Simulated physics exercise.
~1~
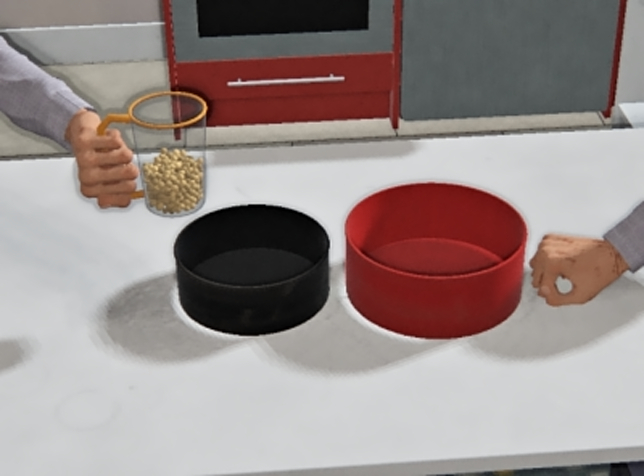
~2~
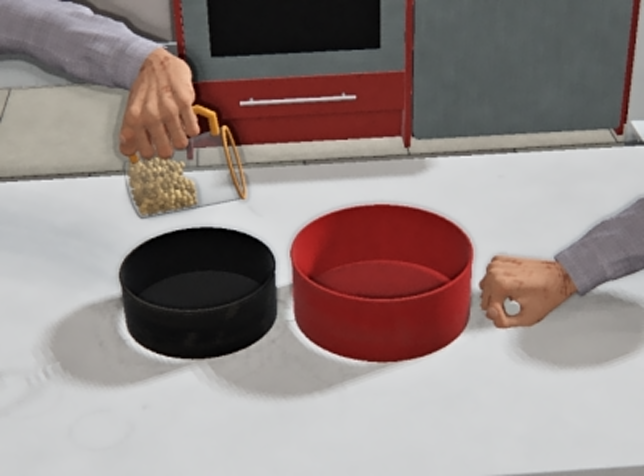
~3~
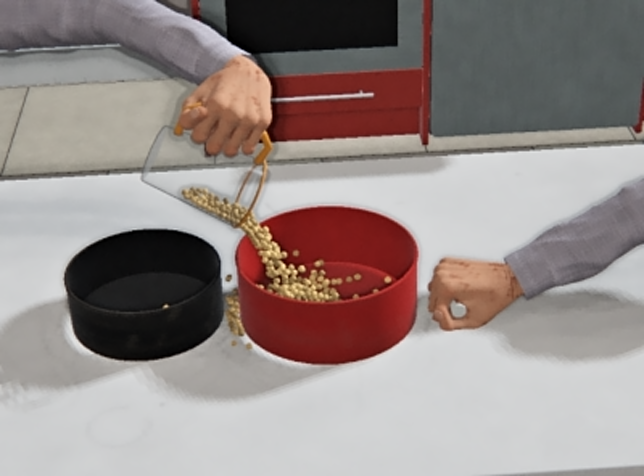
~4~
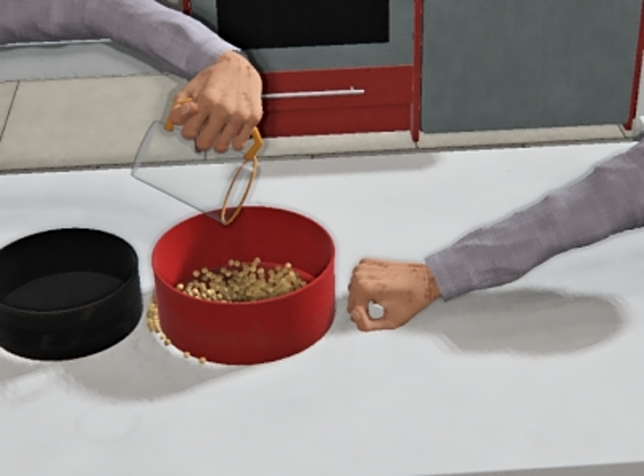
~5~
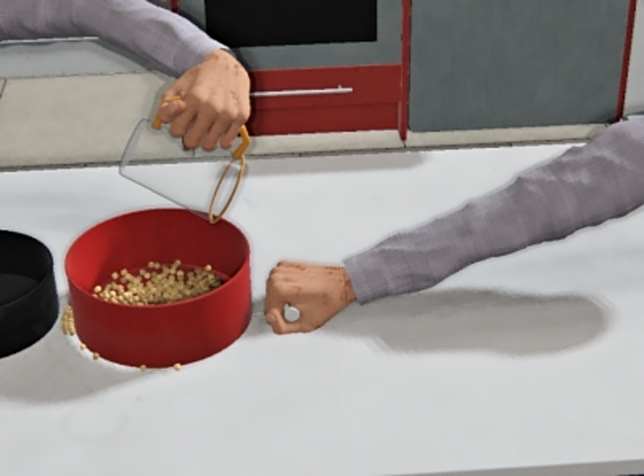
A hand tips chickpeas from a cup into the sliding red pot, spilling a few outside.
